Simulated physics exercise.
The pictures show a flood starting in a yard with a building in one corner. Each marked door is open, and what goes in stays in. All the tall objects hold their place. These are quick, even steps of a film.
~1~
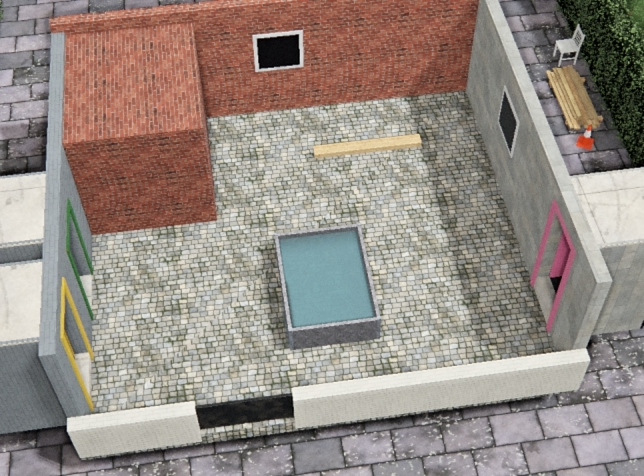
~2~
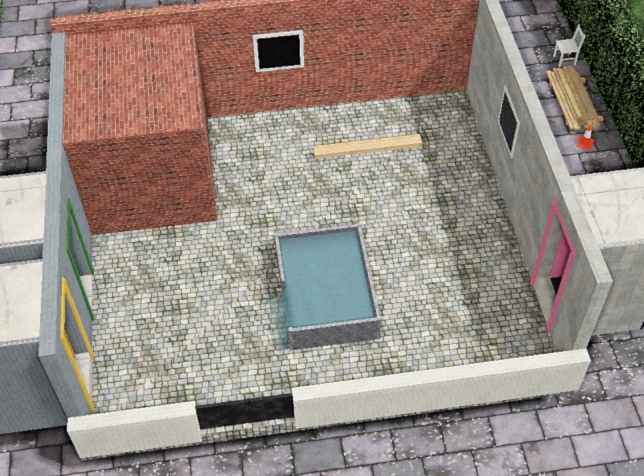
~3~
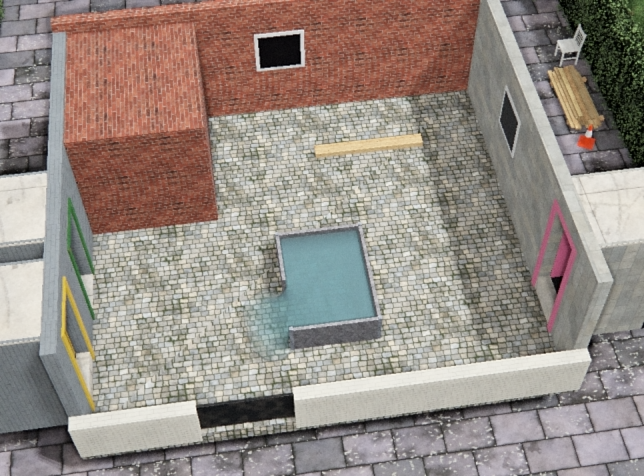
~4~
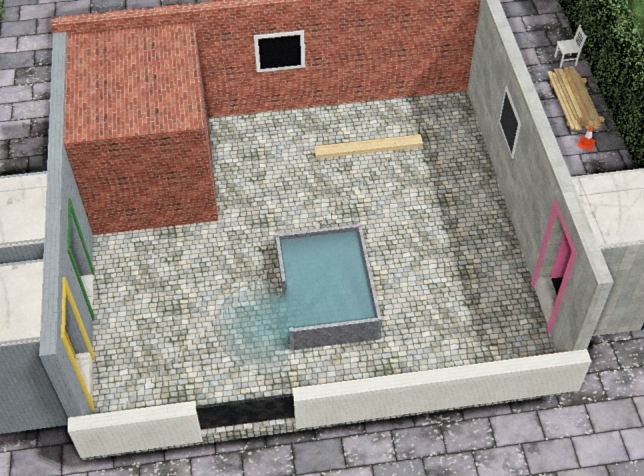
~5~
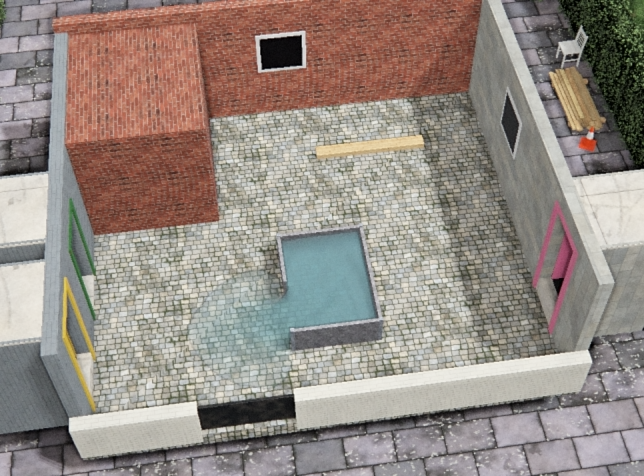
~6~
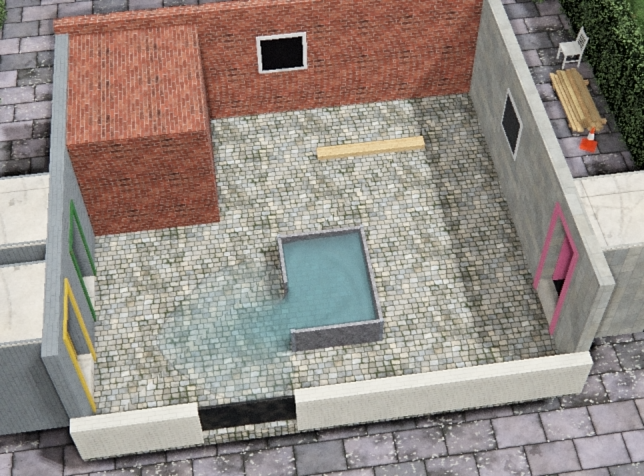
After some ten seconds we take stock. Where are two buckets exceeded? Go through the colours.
One by one: The yellow door admits no more than that; the pink door admits no more than that; the green door lets in a lot.
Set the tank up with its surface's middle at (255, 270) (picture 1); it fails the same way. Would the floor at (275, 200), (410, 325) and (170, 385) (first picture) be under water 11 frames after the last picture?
In that order: Not flooded, no water, covered.
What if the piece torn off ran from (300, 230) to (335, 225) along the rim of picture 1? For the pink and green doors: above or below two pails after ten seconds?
My reading: The pink door takes less, the green door holds.
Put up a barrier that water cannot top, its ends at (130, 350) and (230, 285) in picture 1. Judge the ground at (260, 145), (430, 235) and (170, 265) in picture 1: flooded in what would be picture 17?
In turn: Dry, clear, no water.
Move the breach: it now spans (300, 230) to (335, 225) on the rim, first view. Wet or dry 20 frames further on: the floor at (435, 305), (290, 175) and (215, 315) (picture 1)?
One after the other: Dry, awash, dry.
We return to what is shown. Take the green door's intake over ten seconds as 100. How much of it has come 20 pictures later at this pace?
Some 40 per cent.
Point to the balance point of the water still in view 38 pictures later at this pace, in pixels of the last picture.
Close to (219, 314).
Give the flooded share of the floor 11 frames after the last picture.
Near 25 in a hundred.
A moment on, water covers 20 % of the floor; the yellow door wet at the sill, nothing in, the pink door not reached, the green door not reached.
Next, water covers 25 % of the floor; the yellow door wet at the sill, nothing in, the pink door not reached, the green door under two buckets in.
Then, water covers 25 % of the floor; the yellow door wet at the sill, nothing in, the pink door not reached, the green door over two buckets in.
Later, water covers 35 % of the floor; the yellow door wet at the sill, nothing in, the pink door not reached, the green door far over two buckets in.
In the end, water covers 65 % of the floor; the yellow door wet at the sill, nothing in, the pink door not reached, the green door far over two buckets in.
